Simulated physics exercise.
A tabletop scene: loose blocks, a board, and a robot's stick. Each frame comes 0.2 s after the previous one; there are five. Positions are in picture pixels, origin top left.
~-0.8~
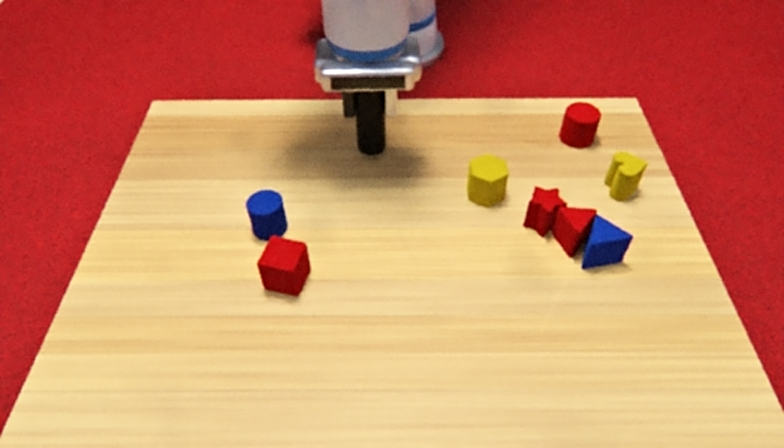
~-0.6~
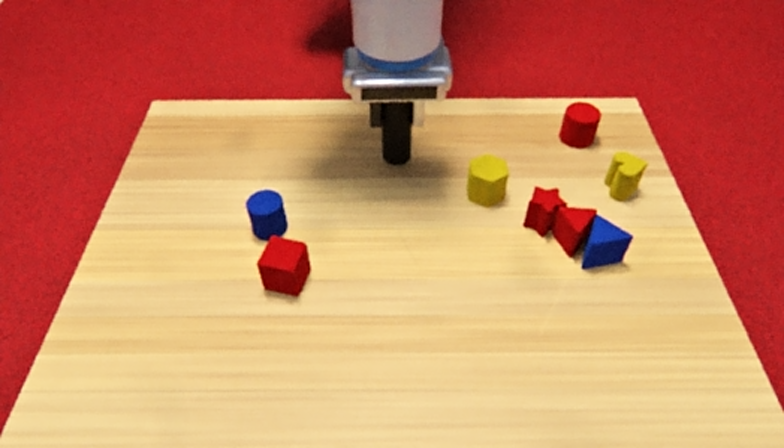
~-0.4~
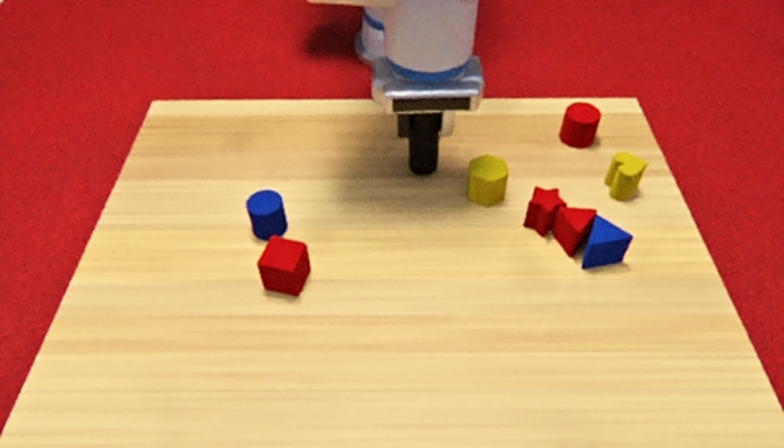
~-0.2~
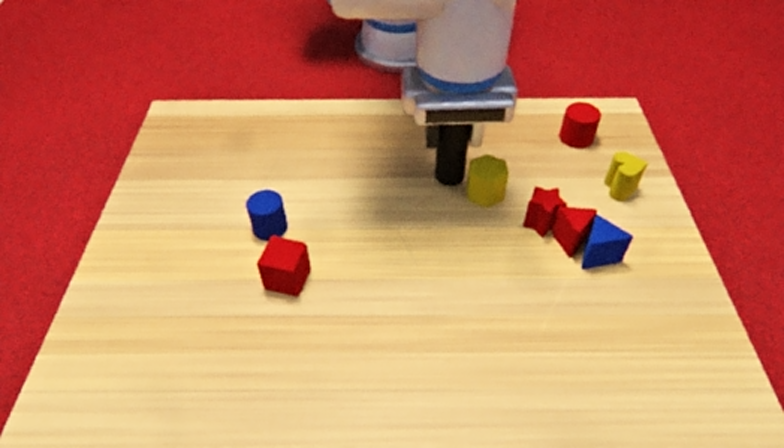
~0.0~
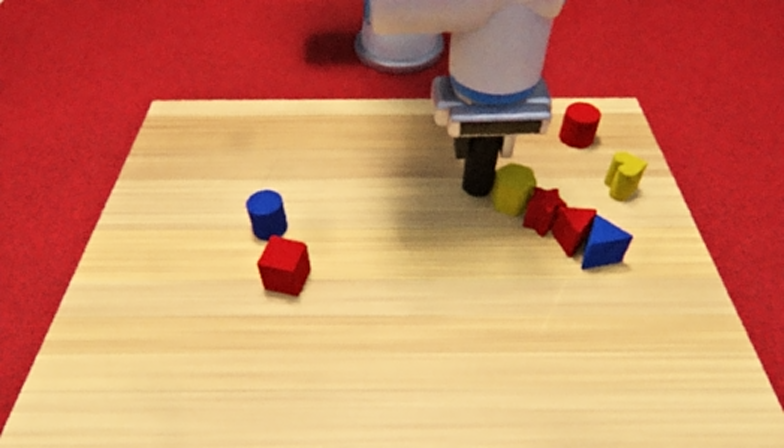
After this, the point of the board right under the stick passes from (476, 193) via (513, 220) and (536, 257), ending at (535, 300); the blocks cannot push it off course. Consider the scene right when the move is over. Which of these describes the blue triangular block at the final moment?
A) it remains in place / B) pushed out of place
A.
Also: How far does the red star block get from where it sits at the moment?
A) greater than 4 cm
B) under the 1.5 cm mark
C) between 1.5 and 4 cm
Correct choice: C.
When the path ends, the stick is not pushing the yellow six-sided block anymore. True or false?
True.
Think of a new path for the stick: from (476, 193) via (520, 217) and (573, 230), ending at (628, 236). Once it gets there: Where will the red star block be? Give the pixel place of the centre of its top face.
The spot you're after is about (671, 209) in the image.
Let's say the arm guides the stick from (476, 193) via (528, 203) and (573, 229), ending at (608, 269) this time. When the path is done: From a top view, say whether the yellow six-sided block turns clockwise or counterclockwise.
From above, the yellow six-sided block will be seen to turn anti-clockwise.
The first path, step by step. One third of the way, stick at (515, 214); yellow six-sided block at (547, 181), turned 80° anticlockwise; red star block at (573, 200), turned 25° clockwise; red triangular block at (584, 222), turned 15° anticlockwise.
Two thirds of the way, stick at (538, 250); yellow six-sided block at (548, 181), turned 85° anticlockwise; red star block at (574, 200), turned 25° clockwise; red triangular block at (584, 222), turned 15° anticlockwise.
At the end, stick at (537, 294); yellow six-sided block at (548, 181), turned 85° anticlockwise; red star block at (574, 200), turned 25° clockwise; red triangular block at (584, 222), turned 15° anticlockwise; blue triangular block in place.
